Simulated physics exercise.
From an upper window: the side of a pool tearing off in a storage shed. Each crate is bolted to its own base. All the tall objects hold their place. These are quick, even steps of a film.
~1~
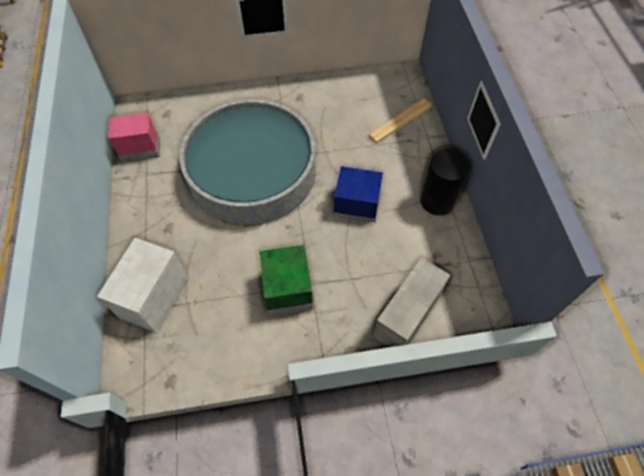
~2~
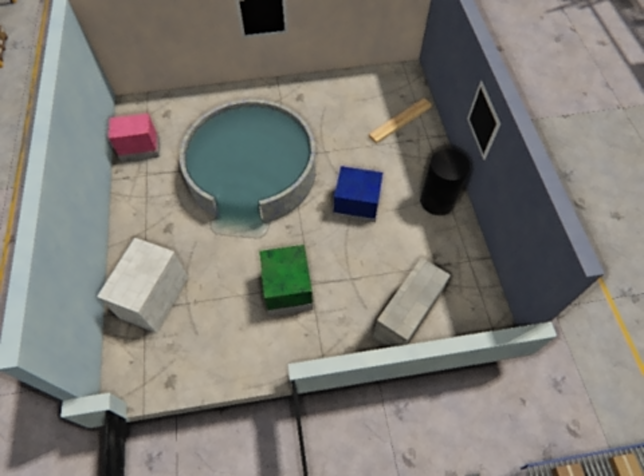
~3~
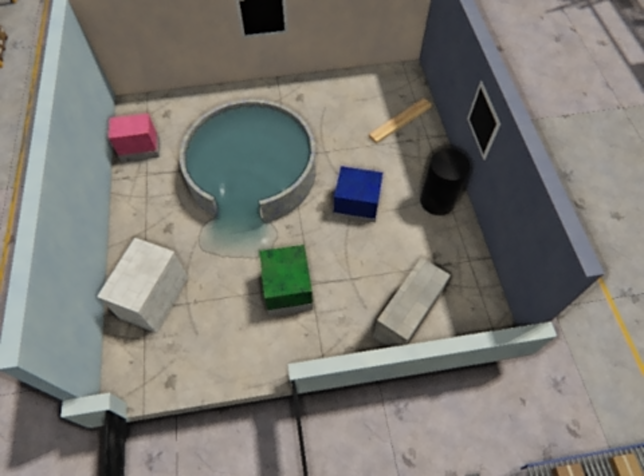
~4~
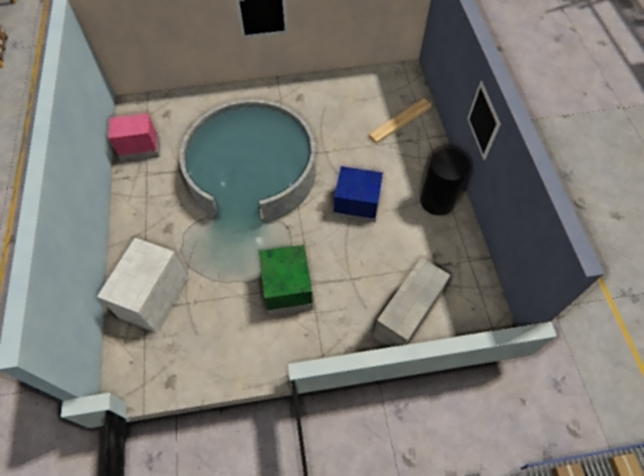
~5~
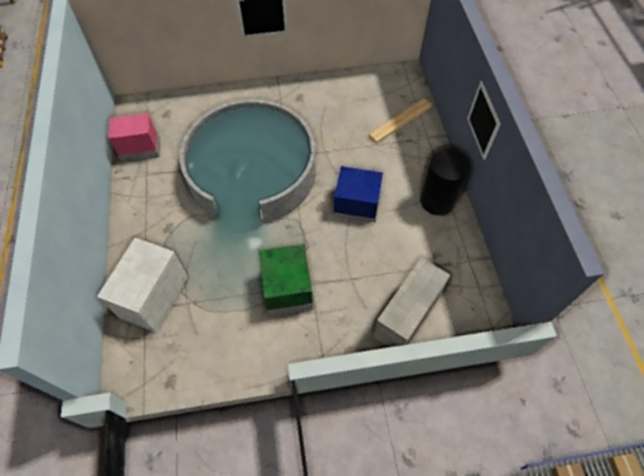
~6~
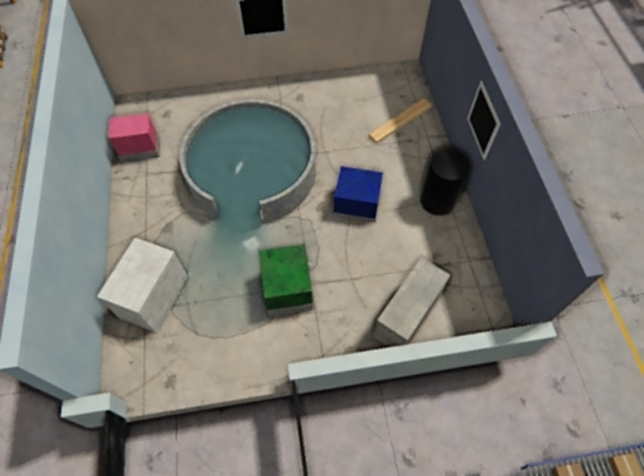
A round pool of still water opened at its near side, and water poured through the gap, spreading in a thin sheet across the floor between the white and green blocks, which stayed put.
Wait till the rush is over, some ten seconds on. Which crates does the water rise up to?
The blue crate keeps dry; the pink crate keeps dry; the green crate keeps dry.
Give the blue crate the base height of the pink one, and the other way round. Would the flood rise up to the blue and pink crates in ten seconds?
Blue crate is safe, pink crate keeps dry.
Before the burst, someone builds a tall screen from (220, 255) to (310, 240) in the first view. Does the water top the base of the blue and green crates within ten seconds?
The blue one is topped, the green one remains dry.
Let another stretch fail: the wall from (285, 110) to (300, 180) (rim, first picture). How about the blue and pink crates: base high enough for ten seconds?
The blue one is wetted, the pink one escapes it.
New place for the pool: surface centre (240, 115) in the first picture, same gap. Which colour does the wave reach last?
It is the pink-painted one.
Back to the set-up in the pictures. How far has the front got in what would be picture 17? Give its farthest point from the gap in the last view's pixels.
I would point to (100, 406).
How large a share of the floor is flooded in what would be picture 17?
Close to 30 %.
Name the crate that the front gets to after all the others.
I say the pink one.
A moment on, water covers 20 % of the floor; the blue crate not reached, the pink crate not reached, the green crate water round its plinth.
Next, water covers 30 % of the floor; the blue crate water round its plinth, the pink crate not reached, the green crate water round its plinth.
Then, water covers 40 % of the floor; the blue crate water round its plinth, the pink crate water round its plinth, the green crate water round its plinth.
Later, water covers 50 % of the floor; the blue crate water round its plinth, the pink crate water round its plinth, the green crate water round its plinth.
In the end, water covers 65 % of the floor; the blue crate stayed above the water, the pink crate stayed above the water, the green crate stayed above the water.
